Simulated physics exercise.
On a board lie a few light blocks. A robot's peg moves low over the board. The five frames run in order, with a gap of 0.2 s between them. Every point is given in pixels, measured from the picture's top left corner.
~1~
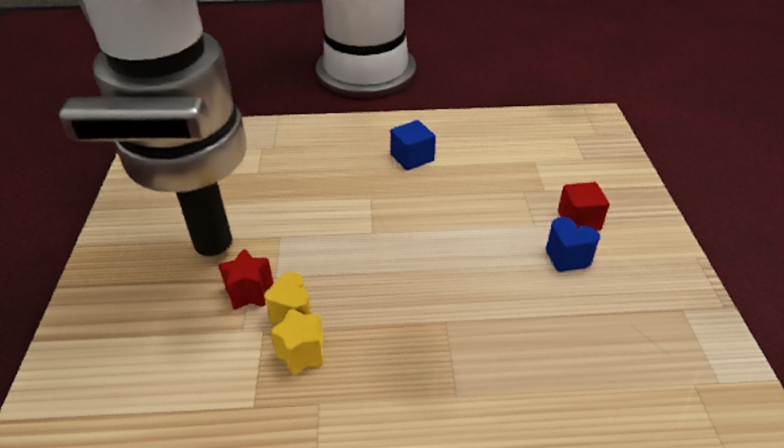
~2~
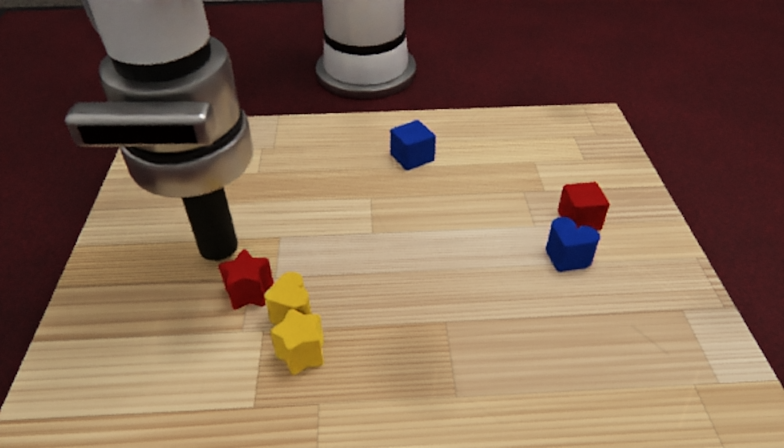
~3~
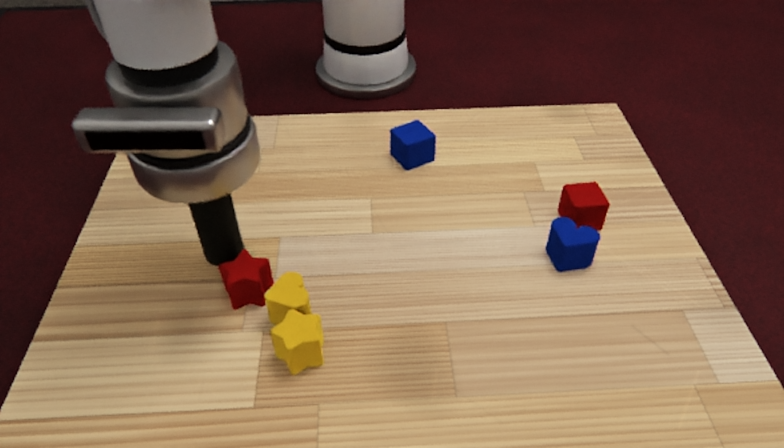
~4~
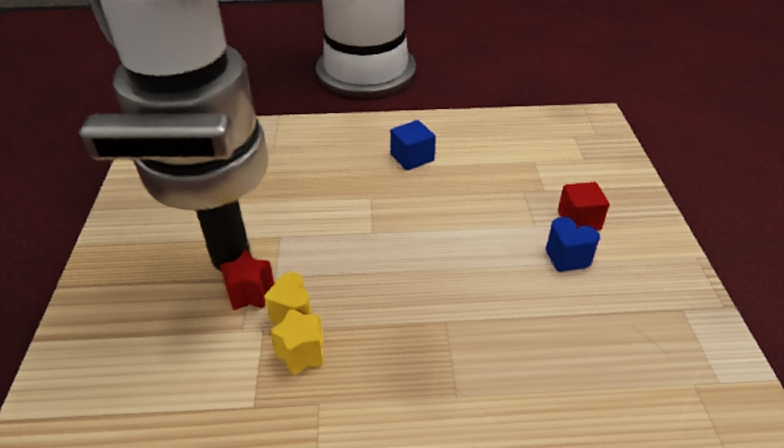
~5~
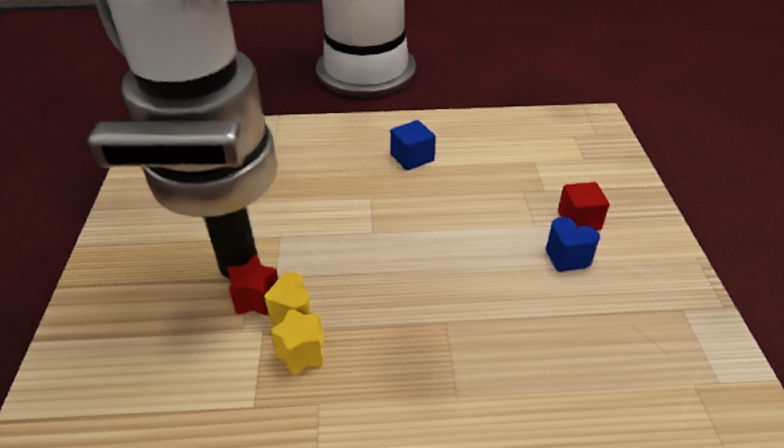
A robot arm with a dark peg moves slowly down and to the right at the left side of a light wooden board, seen from above at an angle by a still camera. Near it lie a red star and two touching yellow blocks, with blue and red blocks farther back and right. The peg meets the red star and nudges it slightly toward the yellow blocks, which stay put.
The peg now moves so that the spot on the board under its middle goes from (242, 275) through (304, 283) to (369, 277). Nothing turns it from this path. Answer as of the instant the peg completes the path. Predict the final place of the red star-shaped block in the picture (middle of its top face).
Its top middle will sit at (312, 286).
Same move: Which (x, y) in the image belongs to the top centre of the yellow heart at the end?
Located at (328, 315).
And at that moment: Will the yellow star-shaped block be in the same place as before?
Short answer: No.
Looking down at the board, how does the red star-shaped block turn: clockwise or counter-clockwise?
Direction: Clockwise.
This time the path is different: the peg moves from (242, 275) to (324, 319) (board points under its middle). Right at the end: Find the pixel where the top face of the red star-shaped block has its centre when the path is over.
Its top middle is near (334, 323).
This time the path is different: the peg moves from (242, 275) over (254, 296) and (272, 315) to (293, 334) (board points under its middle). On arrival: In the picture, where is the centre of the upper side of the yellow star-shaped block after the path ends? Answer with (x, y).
It is going to be at (326, 374).
The first path, step by step. One third of the way, peg (281, 271); red star-shaped block (283, 283), turned 20° clockwise; yellow heart (311, 302), turned 15° clockwise; yellow star-shaped block (299, 334).
Two thirds of the way, peg (325, 273); red star-shaped block (311, 287), turned 45° clockwise; yellow heart (328, 315), turned 35° clockwise; yellow star-shaped block (299, 341), turned 35° clockwise.
At the end, peg (368, 267); red star-shaped block (312, 286), turned 50° clockwise; yellow heart (328, 315), turned 35° clockwise; yellow star-shaped block (299, 341), turned 35° clockwise.
